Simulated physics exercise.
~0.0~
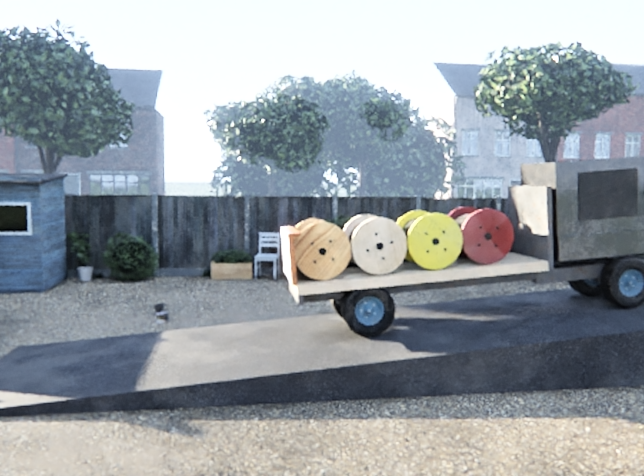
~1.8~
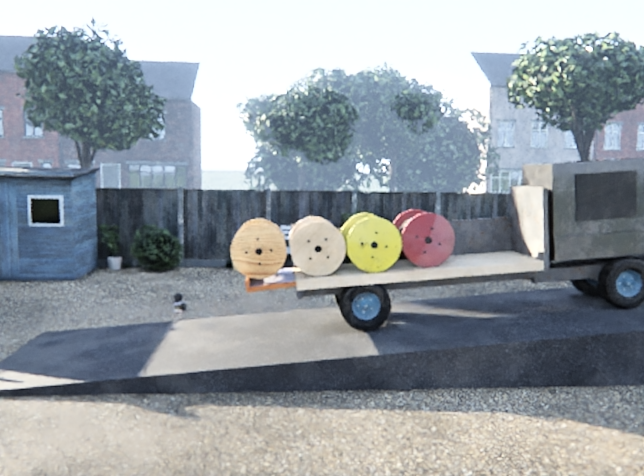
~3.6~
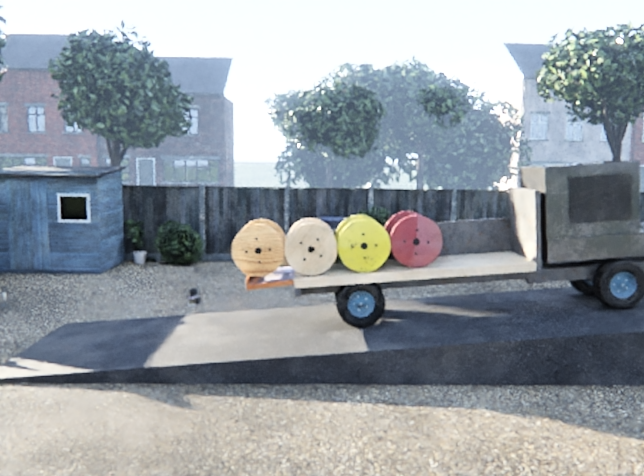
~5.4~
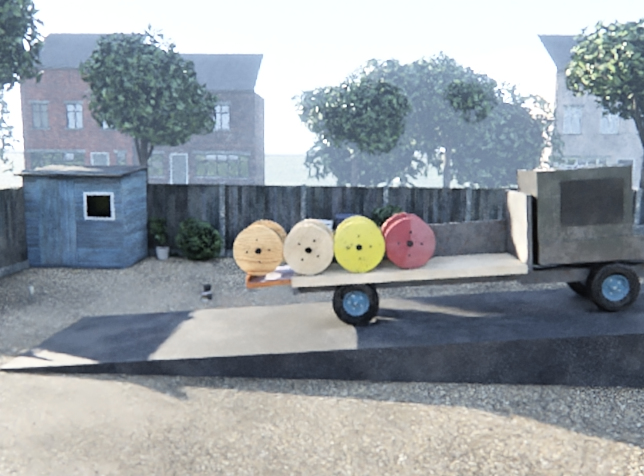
The footage shows a flatbed truck on a ramp carrying four cable reels, wooden, pale, yellow and red, as its tailgate drops open and the reels roll left toward the back, where all four settle together, still on the truck, with none falling off.
